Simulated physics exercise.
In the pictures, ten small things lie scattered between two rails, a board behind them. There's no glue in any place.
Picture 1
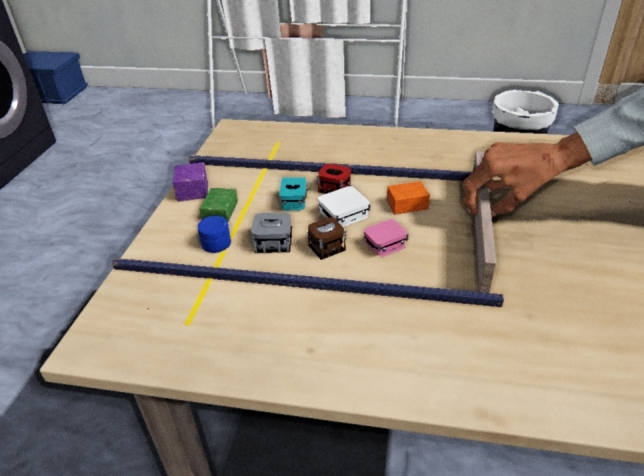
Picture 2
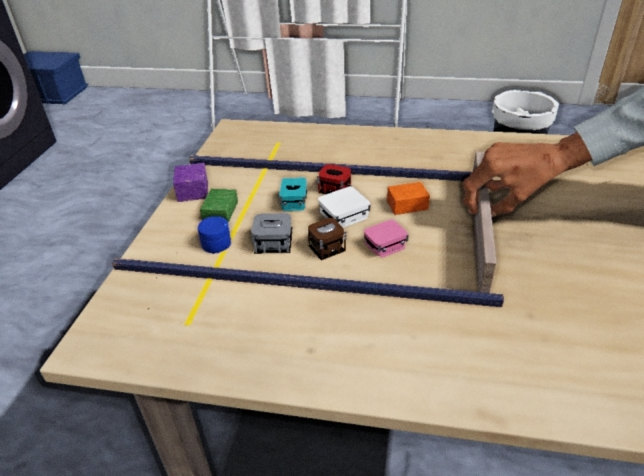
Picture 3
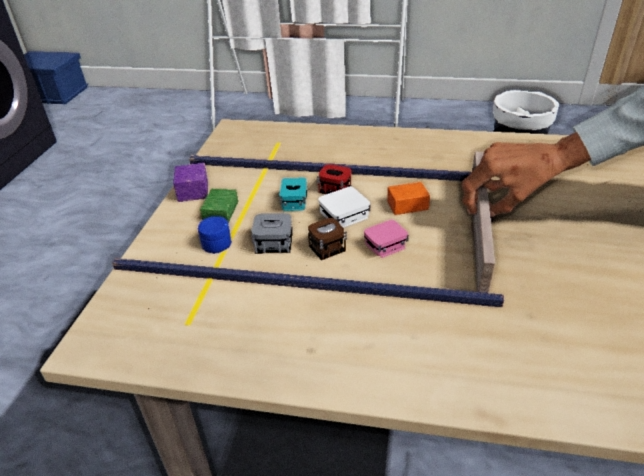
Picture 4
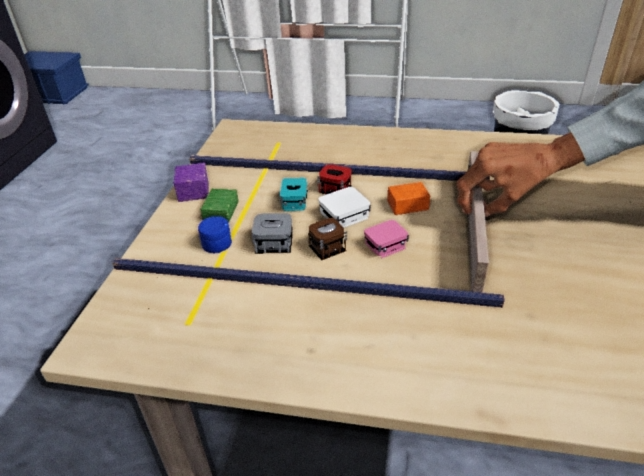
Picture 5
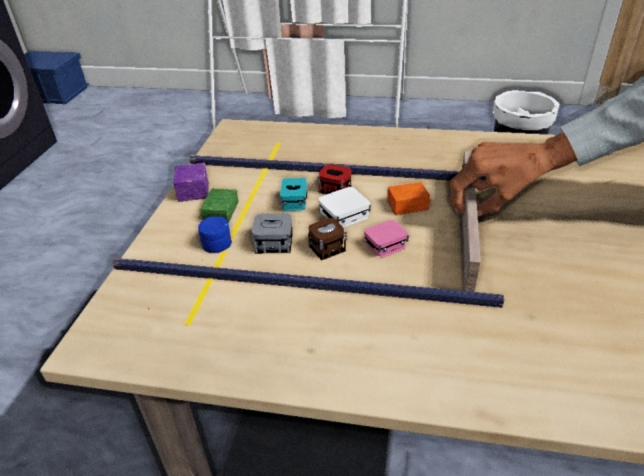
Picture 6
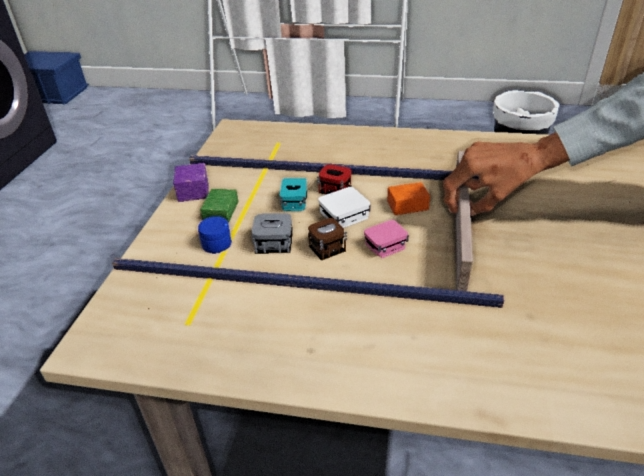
A hand holding a gray board upright at the right end of two dark rails stays nearly still at first, then slides it a short way left. The small colorful blocks and cases scattered between the rails, around a yellow line on the wooden table, do not move, and the board remains apart from them.
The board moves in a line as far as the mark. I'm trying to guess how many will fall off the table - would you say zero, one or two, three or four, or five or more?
I would say zero.
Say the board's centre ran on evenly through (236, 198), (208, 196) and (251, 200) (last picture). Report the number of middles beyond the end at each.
0, 3 and 0.
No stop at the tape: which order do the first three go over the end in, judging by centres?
Purple block, blue lid, green block.
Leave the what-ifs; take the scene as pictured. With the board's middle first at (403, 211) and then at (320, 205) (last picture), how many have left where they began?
Counting first: 2, next 7.
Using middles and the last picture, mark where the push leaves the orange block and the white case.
Final spots - orange block (238, 184), white case (218, 205).
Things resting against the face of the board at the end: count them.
Tally at the end: 5.
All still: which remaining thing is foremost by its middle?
That's the purple block.
Soon after, none off yet; purple block at rest near (192, 182); green block at rest near (220, 205); blue lid at rest near (215, 235).
In the end, the number that fall off is zero.
